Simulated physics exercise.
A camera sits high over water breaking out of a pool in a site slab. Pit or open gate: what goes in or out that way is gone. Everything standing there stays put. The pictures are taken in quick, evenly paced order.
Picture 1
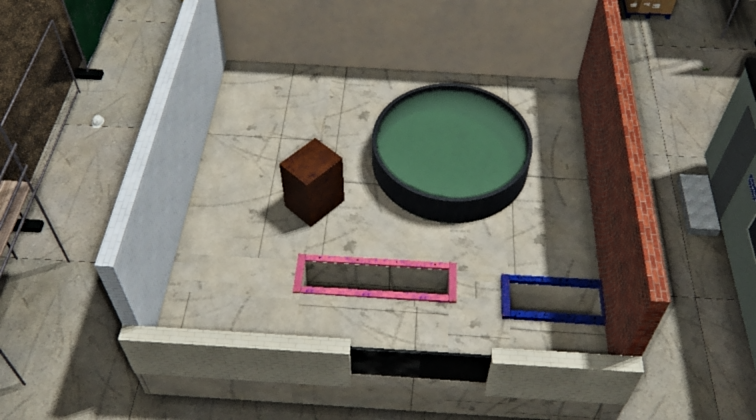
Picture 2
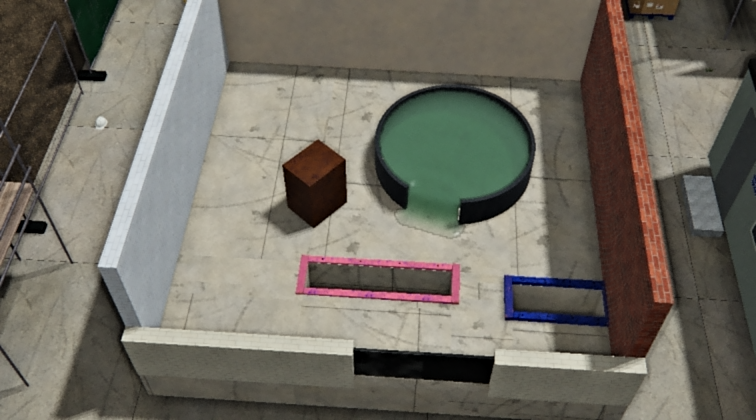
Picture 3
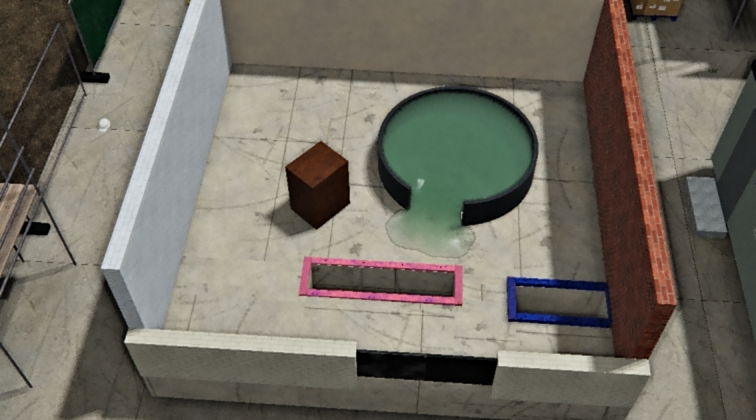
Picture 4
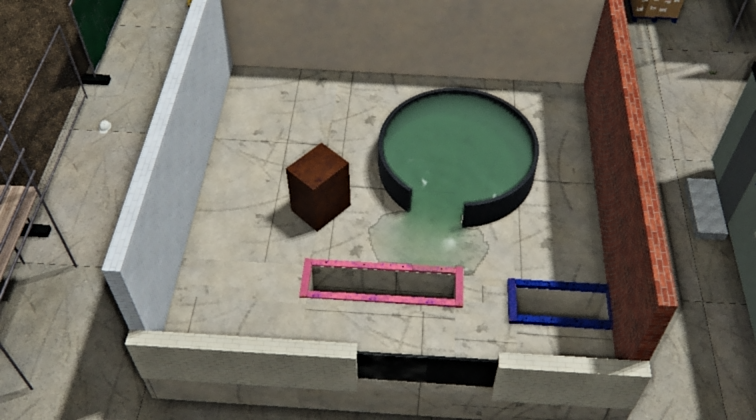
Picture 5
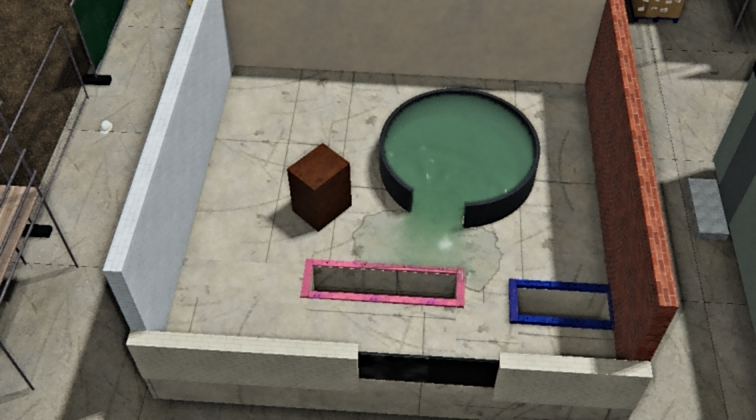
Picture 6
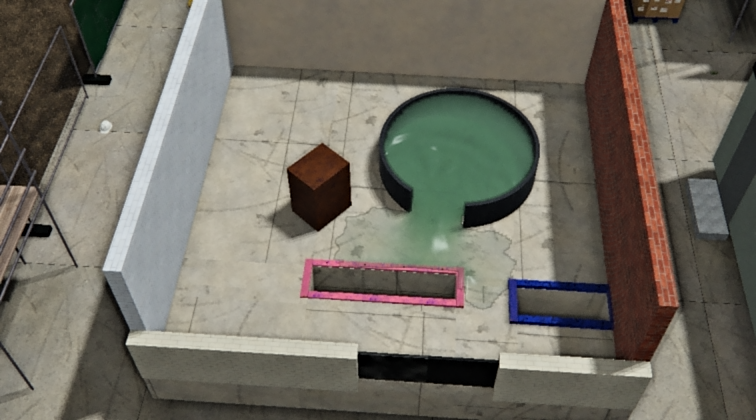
Walled concrete yard with a round tank of still green water, then water pouring from its front and spreading across the slab.
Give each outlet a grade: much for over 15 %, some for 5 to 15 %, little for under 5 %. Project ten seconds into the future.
Grades: Gate - little, pink pit - much, blue pit - little.
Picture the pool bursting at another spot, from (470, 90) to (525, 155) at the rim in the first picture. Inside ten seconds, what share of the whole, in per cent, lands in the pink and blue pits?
Approximately, pink takes 2 % and blue takes 14 %.
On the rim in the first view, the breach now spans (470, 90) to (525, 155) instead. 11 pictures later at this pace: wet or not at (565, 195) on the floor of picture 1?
Check at the given point: Inundated.
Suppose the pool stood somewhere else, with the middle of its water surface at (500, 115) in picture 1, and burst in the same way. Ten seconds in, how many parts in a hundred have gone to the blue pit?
Share in the blue pit - 4 in a hundred.
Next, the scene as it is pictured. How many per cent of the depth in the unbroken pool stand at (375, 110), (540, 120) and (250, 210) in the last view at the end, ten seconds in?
I'd say around 0 per cent, then 0 per cent, then 4 per cent.
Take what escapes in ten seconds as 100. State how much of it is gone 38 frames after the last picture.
It comes to around 80 per cent.
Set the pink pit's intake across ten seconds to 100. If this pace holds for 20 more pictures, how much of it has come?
Some 55 in a hundred.
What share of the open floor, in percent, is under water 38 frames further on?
I'd say 35 per cent.
A moment on, water covers 10 % of the floor; the gate 0 %, the pink pit 9 %, the blue pit 0 %.
Next, water covers 15 % of the floor; the gate 0 %, the pink pit 18 %, the blue pit 0 %.
Then, water covers 20 % of the floor; the gate 0 %, the pink pit 30 %, the blue pit 0 %.
Later, water covers 35 % of the floor; the gate 0 %, the pink pit 43 %, the blue pit 0 %.
In the end, water covers 50 % of the floor; the gate 0 %, the pink pit 53 %, the blue pit 0 %.
